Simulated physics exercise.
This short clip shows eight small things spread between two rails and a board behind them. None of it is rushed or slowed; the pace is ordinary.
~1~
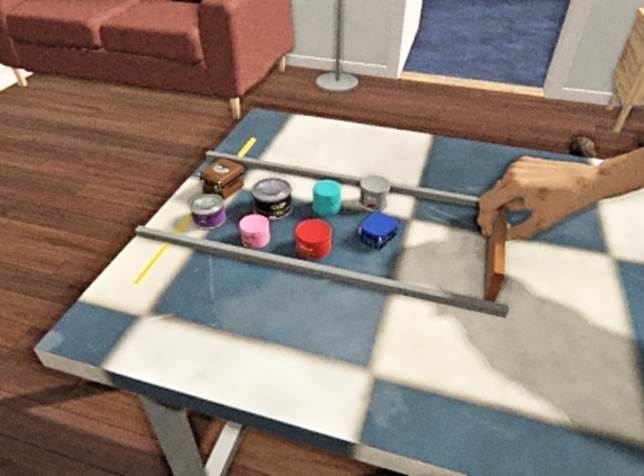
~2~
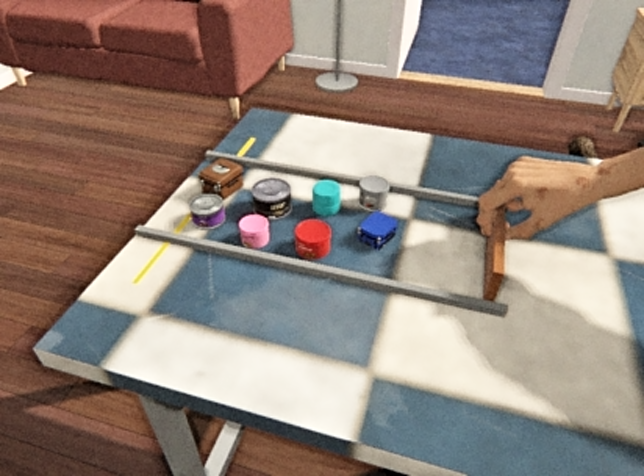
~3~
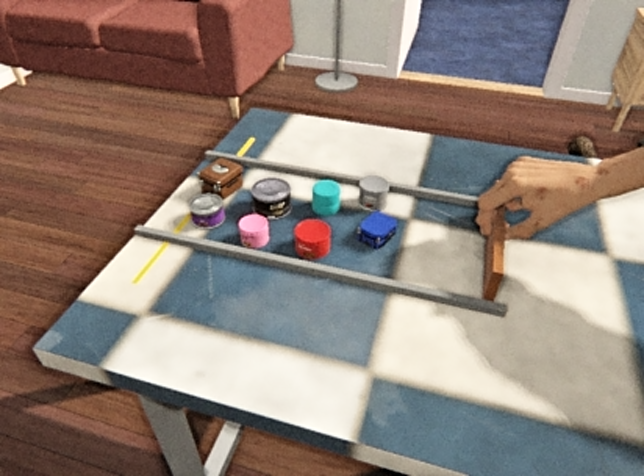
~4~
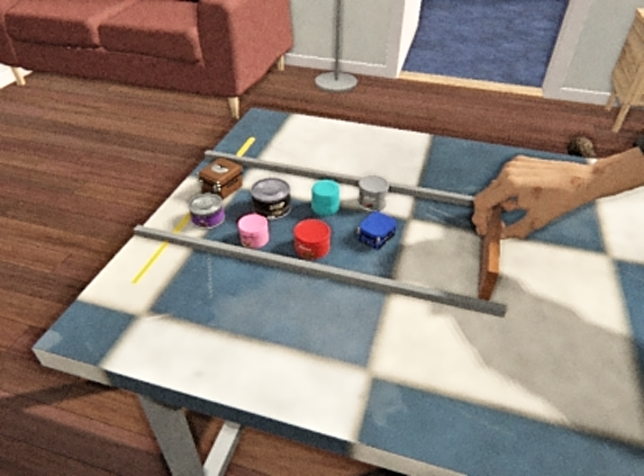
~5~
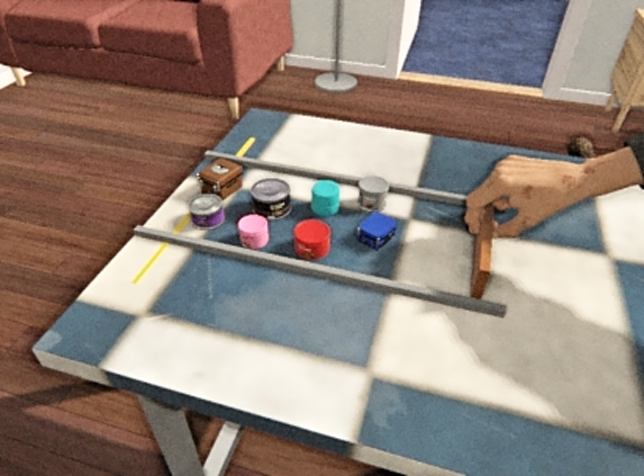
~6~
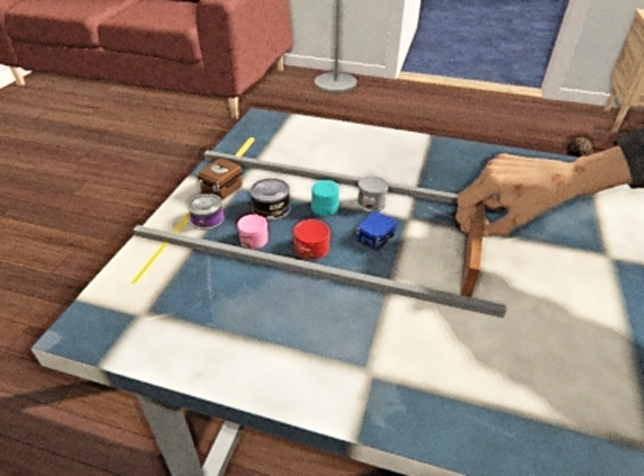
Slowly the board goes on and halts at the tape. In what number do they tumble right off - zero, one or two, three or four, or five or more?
Three or four tumble off.
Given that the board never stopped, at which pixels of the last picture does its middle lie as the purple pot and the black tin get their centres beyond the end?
(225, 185) and (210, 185), more or less.
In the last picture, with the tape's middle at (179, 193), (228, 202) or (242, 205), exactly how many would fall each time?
Going through each try, you'd get 8, 0 and 0.
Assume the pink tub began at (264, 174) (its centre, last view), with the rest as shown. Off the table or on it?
Well, from there it does not stay.
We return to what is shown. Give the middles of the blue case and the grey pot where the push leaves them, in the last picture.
First (187, 196), then (211, 161).
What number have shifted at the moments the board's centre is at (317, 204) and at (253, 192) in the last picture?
One spot: 4. Other spot: 8.
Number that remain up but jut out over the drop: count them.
I make it 0.
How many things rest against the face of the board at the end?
That makes 4.
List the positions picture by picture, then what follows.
Brown case (222, 180); purple pot (208, 212); black tin (273, 199); board (496, 238); tape (206, 198), in the first picture.
Purple pot (208, 212); blue case (378, 231), in the second picture.
Black tin (272, 198); board (495, 237), in the third picture.
Brown case (221, 179); grey pot (373, 194), in the fourth picture.
Purple pot (207, 212); red tub (312, 240), in the fifth picture.
Brown case (221, 180); purple pot (206, 212); black tin (271, 199); board (474, 234); tape (204, 197), in the sixth picture.
A little later, none off yet; brown case at rest near (221, 180); purple pot at rest near (206, 212); black tin at rest near (271, 199).
Next, none off yet; brown case at rest near (221, 180); purple pot at rest near (206, 212); black tin shifted about its own width near (245, 195).
When it is over, the number that fall off is three or four; down, pink tub, black tin, purple pot and brown case.
